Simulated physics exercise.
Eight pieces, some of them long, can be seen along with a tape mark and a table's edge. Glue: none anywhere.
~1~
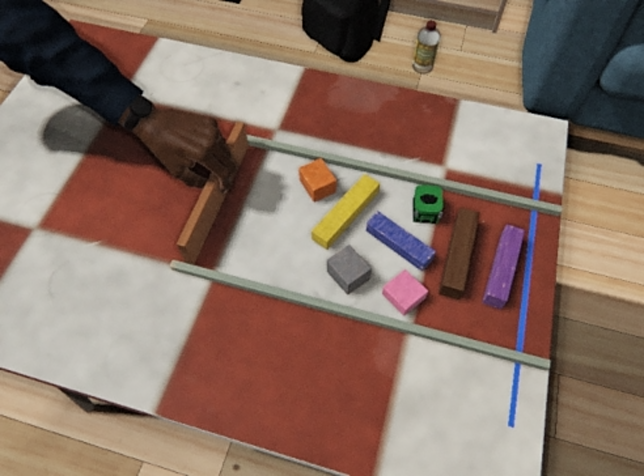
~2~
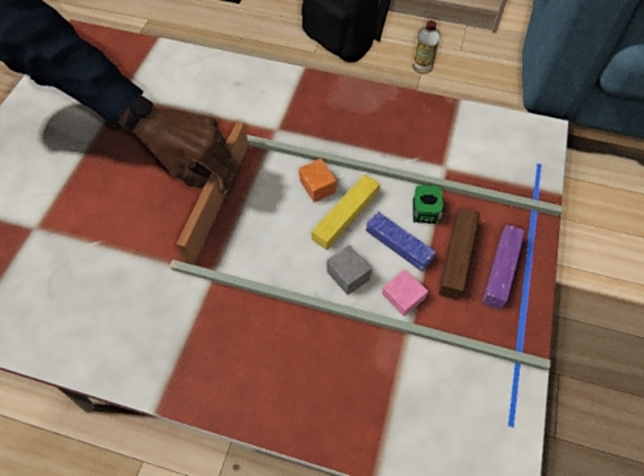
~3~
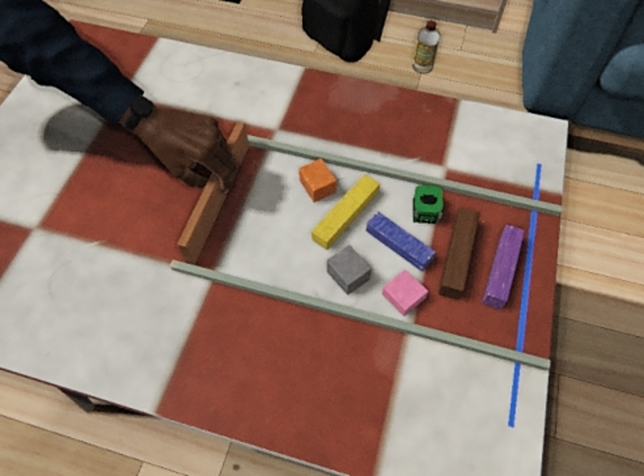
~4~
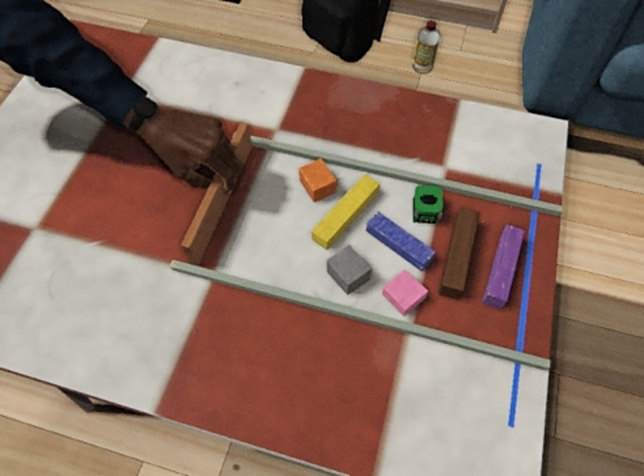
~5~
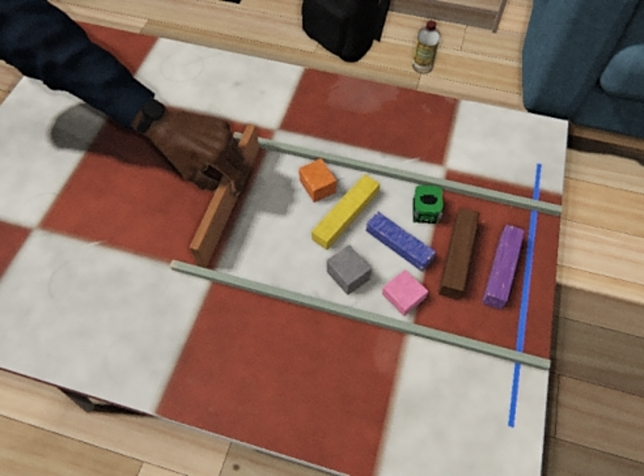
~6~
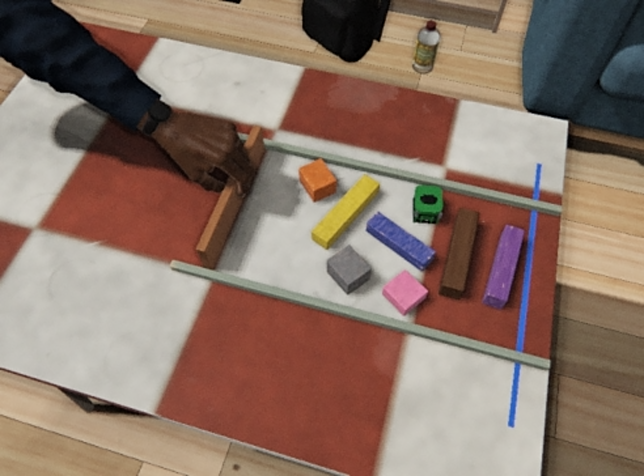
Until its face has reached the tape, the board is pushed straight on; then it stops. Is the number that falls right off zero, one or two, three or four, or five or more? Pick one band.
It is five or more.
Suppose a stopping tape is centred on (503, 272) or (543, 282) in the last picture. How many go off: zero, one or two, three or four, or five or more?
Counts, in turn - three to four; more than four.
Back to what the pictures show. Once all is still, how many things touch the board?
My count gives 2.
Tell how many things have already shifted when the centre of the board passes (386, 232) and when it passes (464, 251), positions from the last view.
The first count is 8, and then it's 8.
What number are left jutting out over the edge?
It comes to 2.
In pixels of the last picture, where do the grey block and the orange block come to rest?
The grey block finishes at (551, 316); the orange block finishes at (558, 230).
Early on, none off yet; purple bar at rest near (504, 266); brown stick moving near (469, 257); green case travelled about its own width near (449, 208).
Finally, the number that fall off is five or more; lost, yellow bar, blue bar, pink block, green case, brown stick and purple bar.
